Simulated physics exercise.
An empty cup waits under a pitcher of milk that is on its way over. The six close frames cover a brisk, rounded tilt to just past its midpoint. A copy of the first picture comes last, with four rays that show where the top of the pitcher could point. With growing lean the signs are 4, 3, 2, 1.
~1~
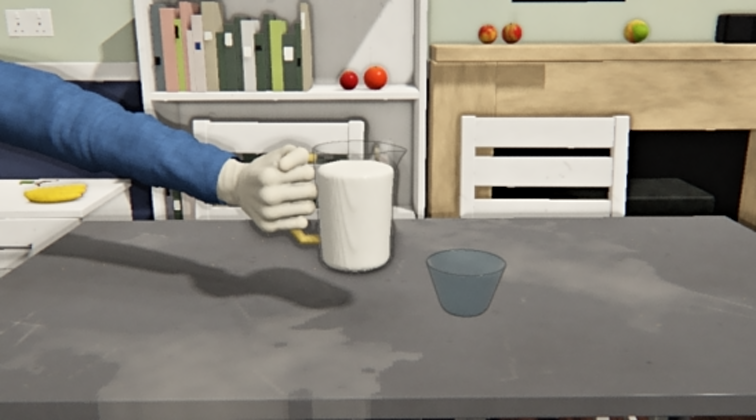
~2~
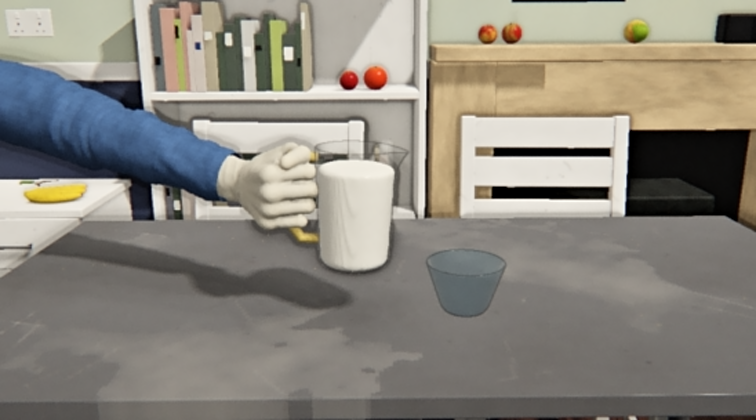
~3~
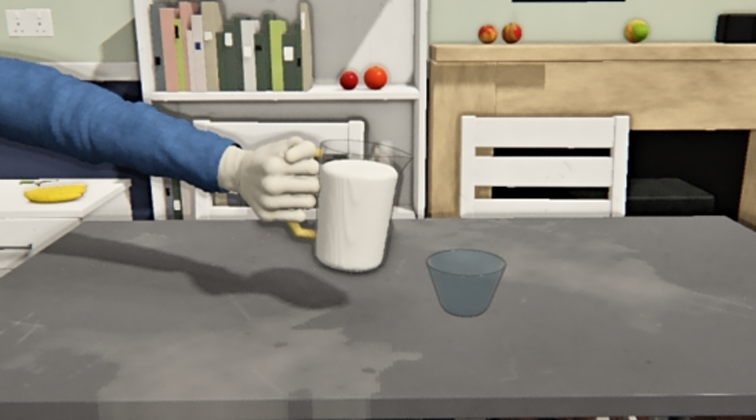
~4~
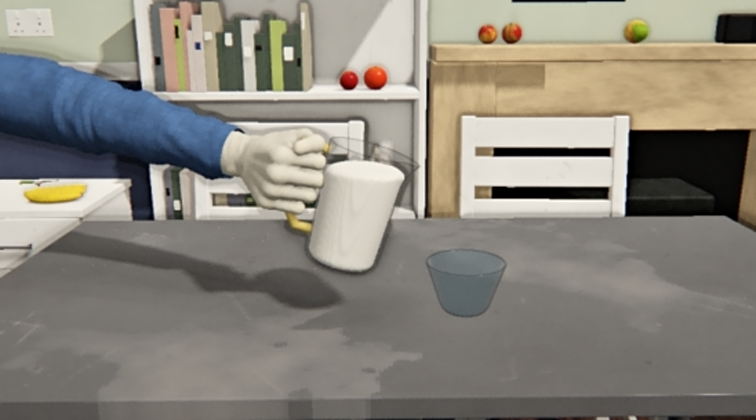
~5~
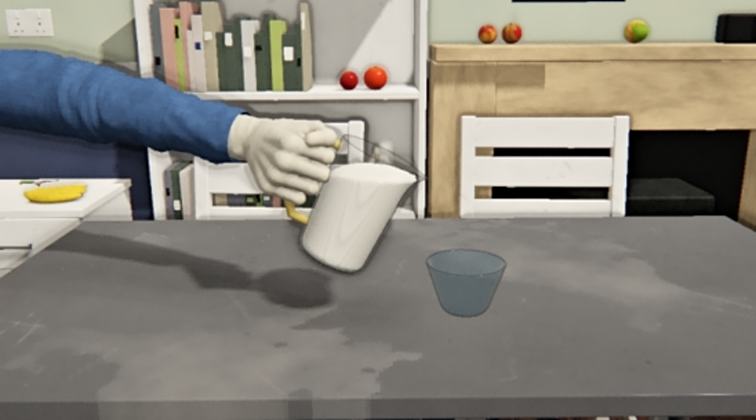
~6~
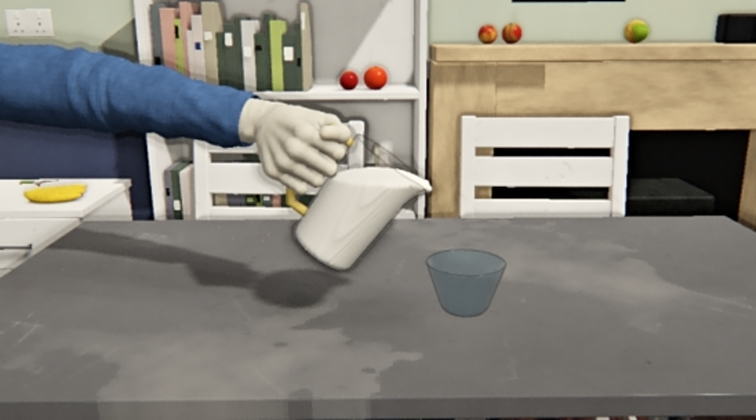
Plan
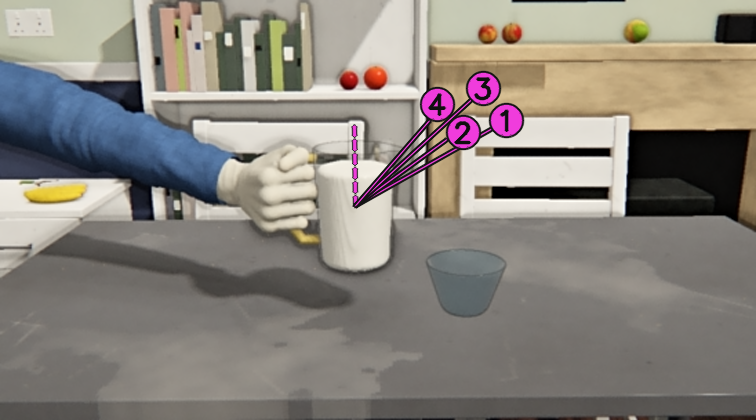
The clip shows a gloved hand in a blue sleeve holding a pitcher of milk above a gray table, then tilting it rightward beside a small empty blue cup until the milk reaches the pitcher's lip.
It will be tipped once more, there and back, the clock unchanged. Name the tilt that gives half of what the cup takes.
Take 2.
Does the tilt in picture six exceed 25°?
Yes, it does.
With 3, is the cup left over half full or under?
Under.
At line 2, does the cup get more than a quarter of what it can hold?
Yes, it does.
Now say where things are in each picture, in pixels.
Upright, lip at (406, 150); rim of the cup round (466, 261); nothing has left yet, in the first frame.
Upright, lip at (407, 151); nothing has left yet, in the second frame.
Tipped about 7°, lip at (412, 156); nothing has left yet, in the third frame.
Tipped about 16°, lip at (419, 165); nothing has left yet, in the fourth frame.
Tipped about 26°, lip at (425, 177); nothing has left yet, in the fifth frame.
Tipped about 37°, lip at (429, 190); milk is over the lip, down to (429, 190), in the sixth frame.
On the marked copy, 1 at (491, 128); 2 at (446, 139); 3 at (471, 99); 4 at (429, 120).
For line 1, the cup ends with about 65 % of what it can hold; 3 % of the milk is spilt.
For line 2, the cup ends with about 49 % of what it can hold.
For line 3, the cup ends with about 34 % of what it can hold.
For line 4, the cup ends with about 20 % of what it can hold.
